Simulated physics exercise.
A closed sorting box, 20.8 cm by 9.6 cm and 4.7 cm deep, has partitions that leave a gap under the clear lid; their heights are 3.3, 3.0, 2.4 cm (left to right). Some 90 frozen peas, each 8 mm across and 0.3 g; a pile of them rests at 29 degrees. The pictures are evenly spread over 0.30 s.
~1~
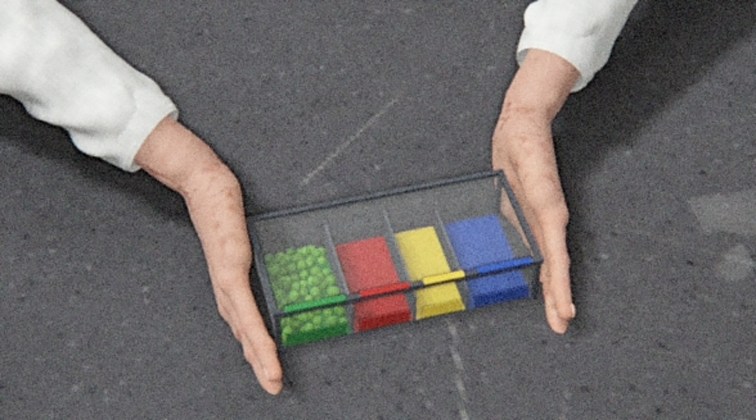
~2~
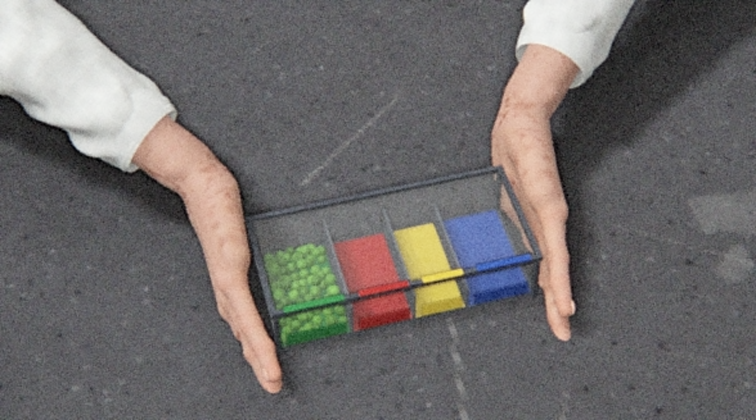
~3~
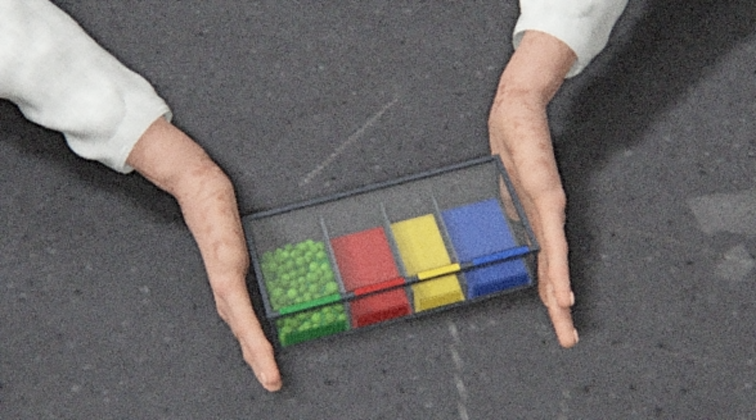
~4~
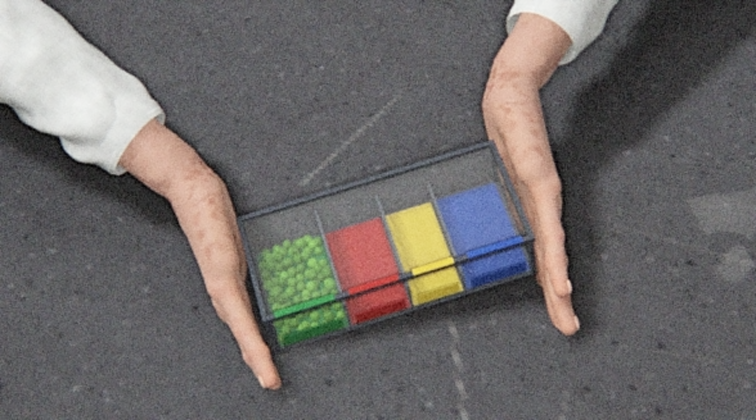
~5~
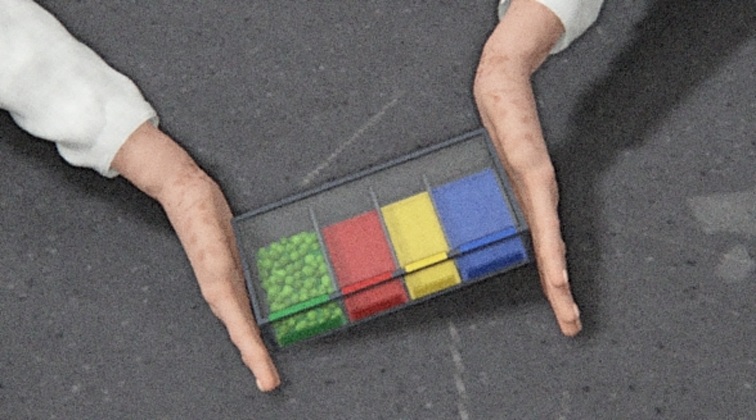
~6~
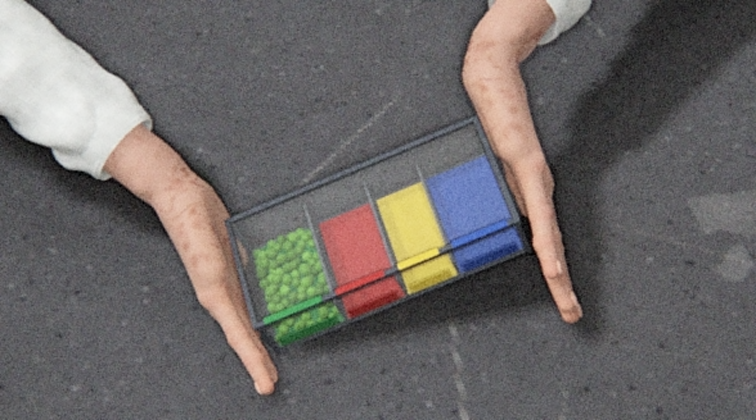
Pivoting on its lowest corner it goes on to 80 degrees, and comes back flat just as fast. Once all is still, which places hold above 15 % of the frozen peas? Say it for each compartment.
Red: Below, blue: Below, green: Above, yellow: Below.
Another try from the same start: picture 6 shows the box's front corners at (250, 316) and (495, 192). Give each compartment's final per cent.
Red 0, blue 0, green 100, yellow 0.
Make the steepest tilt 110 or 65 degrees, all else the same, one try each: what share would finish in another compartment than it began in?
Some 0 and 0 per cent.
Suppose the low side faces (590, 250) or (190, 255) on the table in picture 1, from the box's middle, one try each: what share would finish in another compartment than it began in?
Some 20 and 0 per cent.
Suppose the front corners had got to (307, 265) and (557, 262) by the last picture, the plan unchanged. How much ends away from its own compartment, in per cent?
In that case some 10 per cent.
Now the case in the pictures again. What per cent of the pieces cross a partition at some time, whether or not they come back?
Roughly 0 per cent.
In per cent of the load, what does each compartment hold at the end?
Red 0, blue 0, green 100, yellow 0.
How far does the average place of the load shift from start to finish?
Roughly 1.0 cm.
Then, 0.83 s after the last picture, tilt 79 degrees; green 100 %.
Then, 1.38 s after the last picture, tilt 34 degrees; green 100 %.
Then, 1.99 s after the last picture, tilt 0 degrees; green 100 %.
In the end, red 0 %, blue 0 %, green 100 %, yellow 0 %.
